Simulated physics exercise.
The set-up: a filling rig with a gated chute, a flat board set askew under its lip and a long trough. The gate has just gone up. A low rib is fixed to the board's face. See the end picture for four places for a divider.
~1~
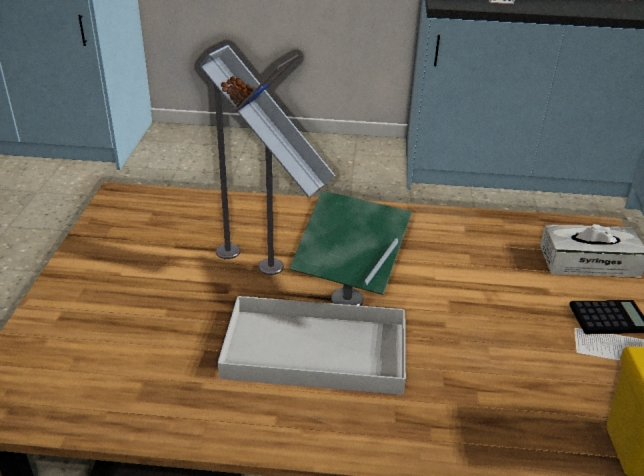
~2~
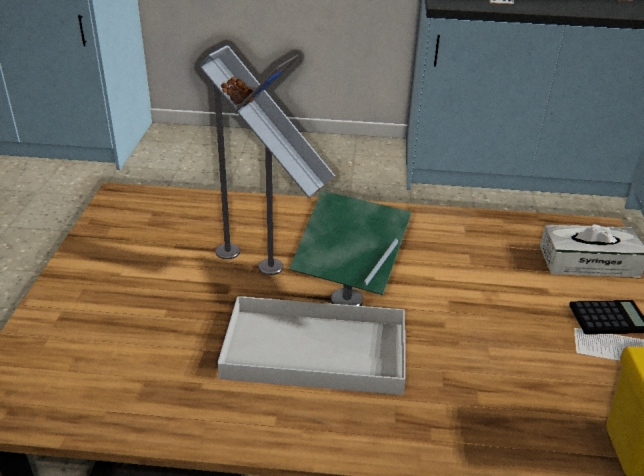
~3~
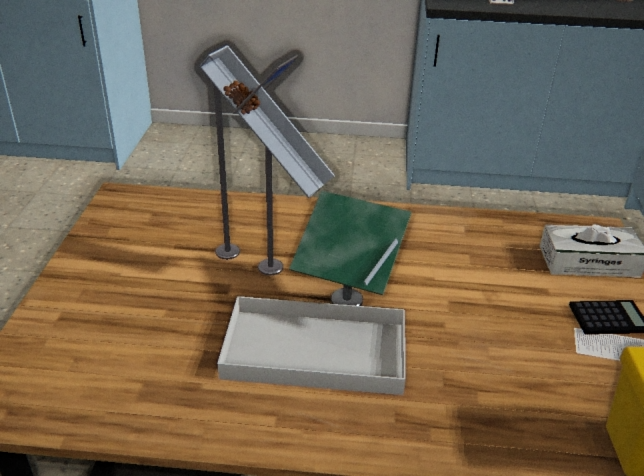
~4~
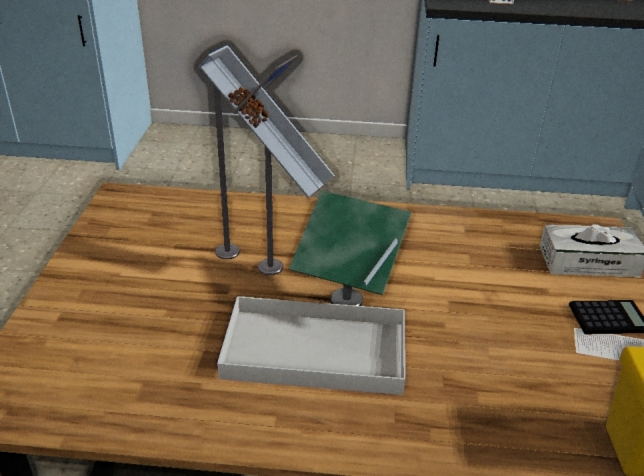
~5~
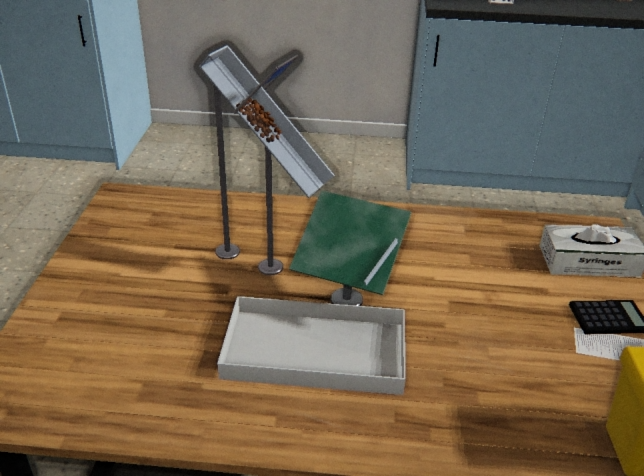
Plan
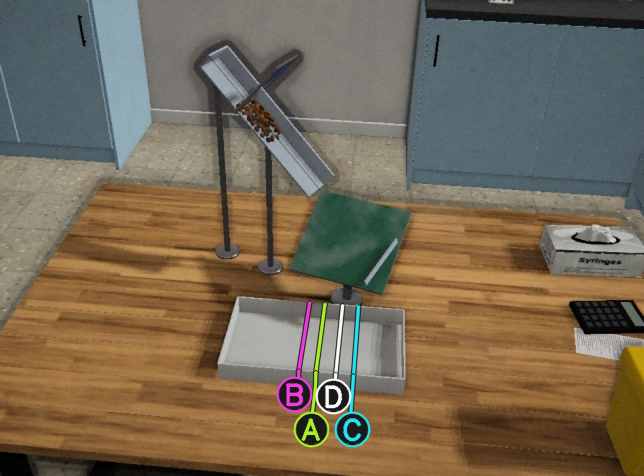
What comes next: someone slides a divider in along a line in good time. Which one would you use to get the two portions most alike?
It is D.
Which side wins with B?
The right side.
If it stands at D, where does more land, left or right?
The right side.
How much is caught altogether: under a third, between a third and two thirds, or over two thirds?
It is over two thirds.
On the marked copy, line A crosses the front rim at (315, 371); line B crosses the front rim at (298, 370); line C crosses the front rim at (353, 374); line D crosses the front rim at (335, 373).
If A is chosen, of what is caught, a small part on the left of the divider, nearly all on the right.
If B is chosen, of what is caught, none on the left of the divider, all on the right.
If C is chosen, of what is caught, nearly all on the left of the divider, a small part on the right.
If D is chosen, of what is caught, about a third on the left of the divider, about two thirds on the right.
